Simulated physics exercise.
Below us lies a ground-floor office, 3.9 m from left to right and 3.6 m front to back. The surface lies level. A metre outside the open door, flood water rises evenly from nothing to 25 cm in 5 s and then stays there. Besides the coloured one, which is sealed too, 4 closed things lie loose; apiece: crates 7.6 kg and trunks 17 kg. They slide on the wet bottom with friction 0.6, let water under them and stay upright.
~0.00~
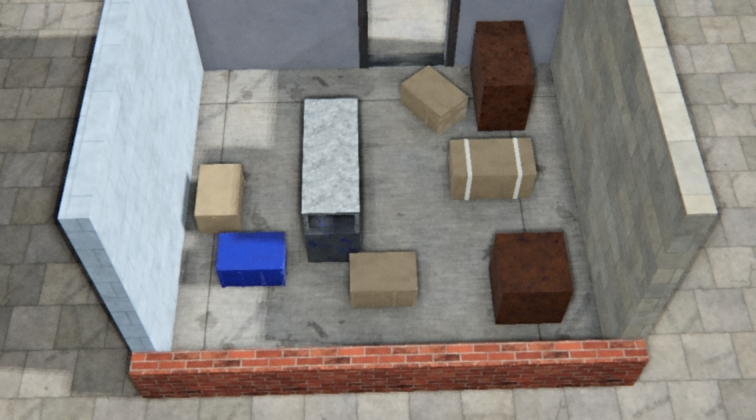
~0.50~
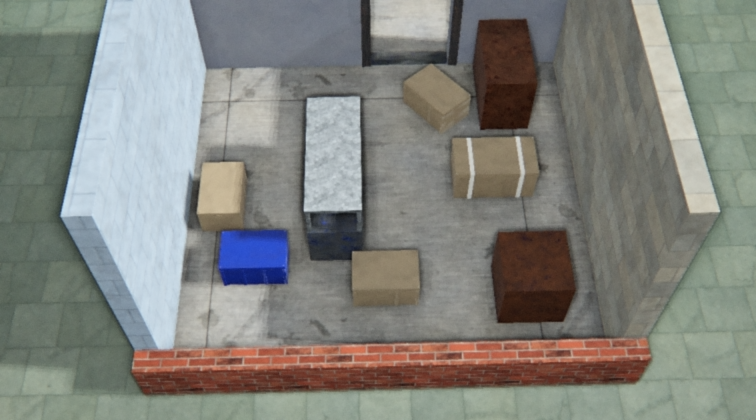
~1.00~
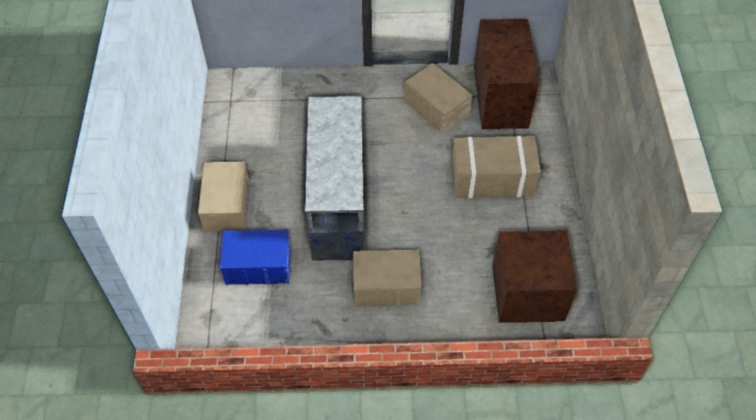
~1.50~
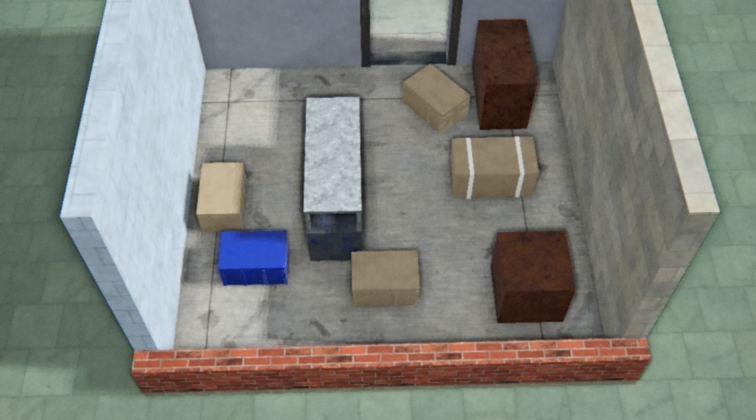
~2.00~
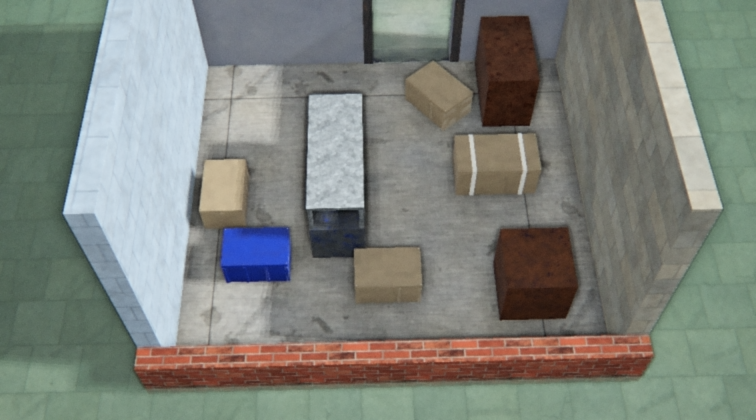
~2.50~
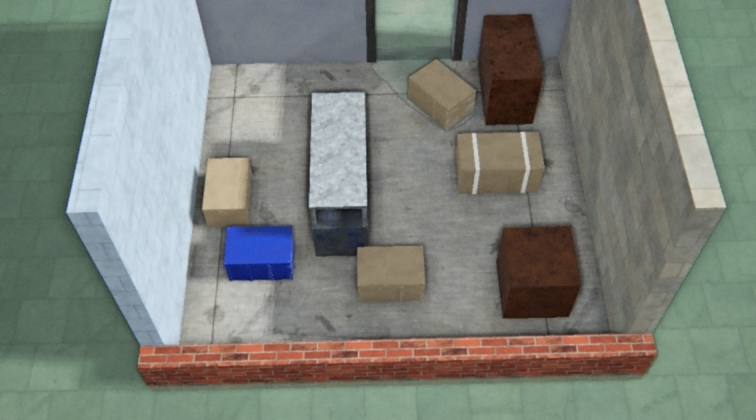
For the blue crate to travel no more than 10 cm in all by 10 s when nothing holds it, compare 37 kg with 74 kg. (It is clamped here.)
I expect that the lower weight is enough.
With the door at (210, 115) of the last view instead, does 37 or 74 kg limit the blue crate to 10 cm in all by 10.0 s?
In that case the lower weight is enough.
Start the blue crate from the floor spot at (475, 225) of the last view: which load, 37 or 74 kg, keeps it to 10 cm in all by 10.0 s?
The smaller is enough.
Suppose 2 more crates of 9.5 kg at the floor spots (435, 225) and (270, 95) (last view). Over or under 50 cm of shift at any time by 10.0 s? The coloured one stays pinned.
In that order: Over, less.
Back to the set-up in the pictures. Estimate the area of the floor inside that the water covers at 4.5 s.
About 4.5 m2.
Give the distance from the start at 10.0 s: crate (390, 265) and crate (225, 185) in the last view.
In turn: 150 cm, 60 cm.
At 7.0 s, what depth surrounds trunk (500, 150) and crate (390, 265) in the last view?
Roughly 6 and 9 cm.
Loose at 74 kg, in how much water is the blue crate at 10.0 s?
Roughly 9 cm.
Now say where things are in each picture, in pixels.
The first picture shows the blue crate at (251, 251), on the bottom; 0.0 m2 under water; 0 of 5 have shifted.
The second picture shows the blue crate at (253, 249) rests on the ground; 0.0 m2 under water; 0 of 5 have shifted.
The third picture shows the blue crate at (255, 249), on the bottom; 0.0 m2 under water; 0 of 5 have shifted.
The fourth picture shows the blue crate at (253, 249) rests on the ground; water covers 0.0 m2; 0 of 5 have shifted.
The fifth picture shows the blue crate at (255, 246) rests on the ground; 0.0 m2 under water; 0 of 5 have shifted.
The sixth picture shows the blue crate at (258, 245), on the bottom; water covers 0.3 m2; 0 of 5 have shifted.
After 3.5 s the blue crate would be 0 cm from its start with 37 kg and 0 cm from its start with 74 kg; 0 cm of water round it then.
After 4.5 s the blue crate would be 0 cm from its start with 37 kg and 0 cm from its start with 74 kg; 0 cm of water round it then.
After 7.0 s the blue crate would be 0 cm from its start with 37 kg and 0 cm from its start with 74 kg; 1 cm of water round it then.
After 10.0 s the blue crate would be 0 cm from its start with 37 kg and 0 cm from its start with 74 kg; 9 cm of water round it then.
